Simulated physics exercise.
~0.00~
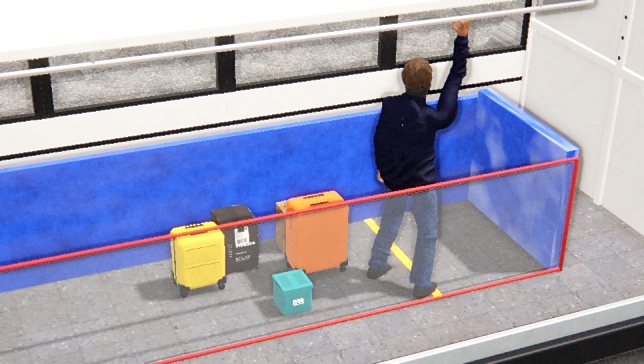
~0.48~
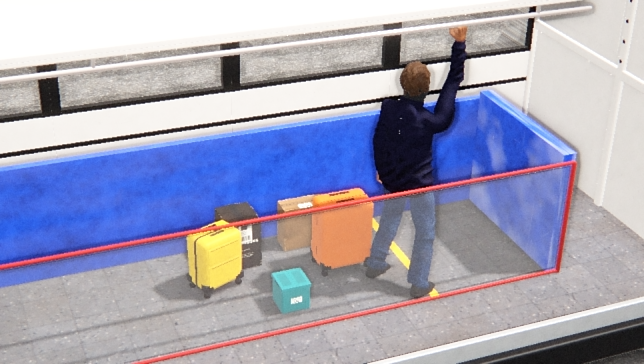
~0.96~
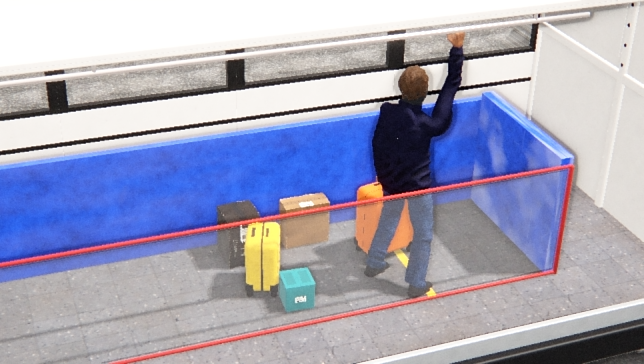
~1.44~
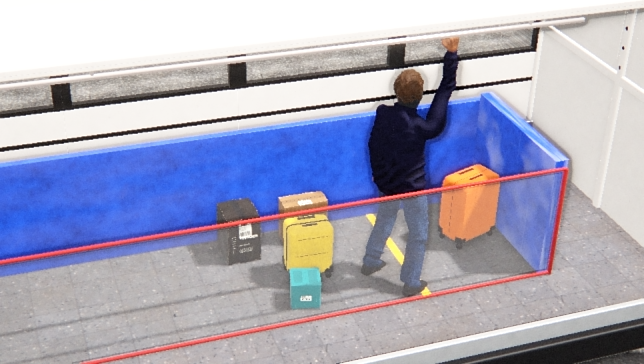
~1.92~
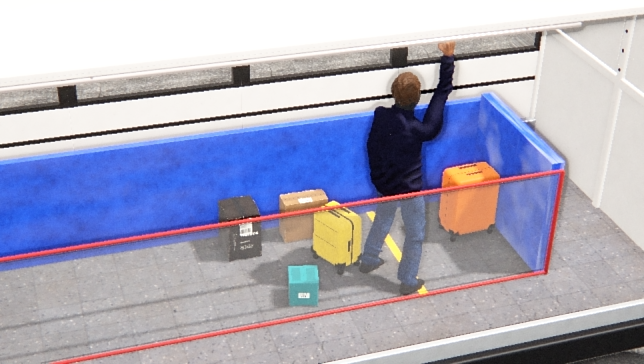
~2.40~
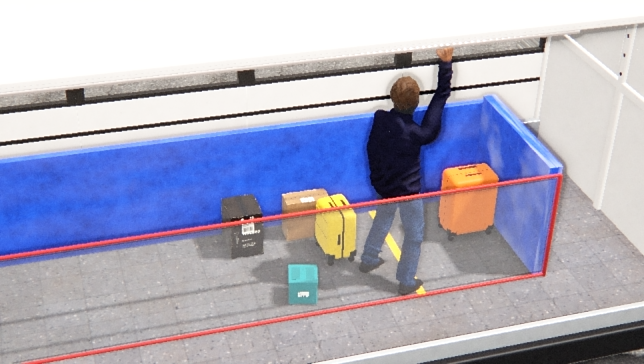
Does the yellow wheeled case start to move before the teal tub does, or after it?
The yellow wheeled case starts to move before the teal tub, which only shifts a little later on.
We see a traveller standing with one arm raised as an orange wheeled case rolls right behind the legs and over the yellow line, stopping near the blue end wall. A yellow case rolls right but stops short of the line, and a teal tub shifts slightly.
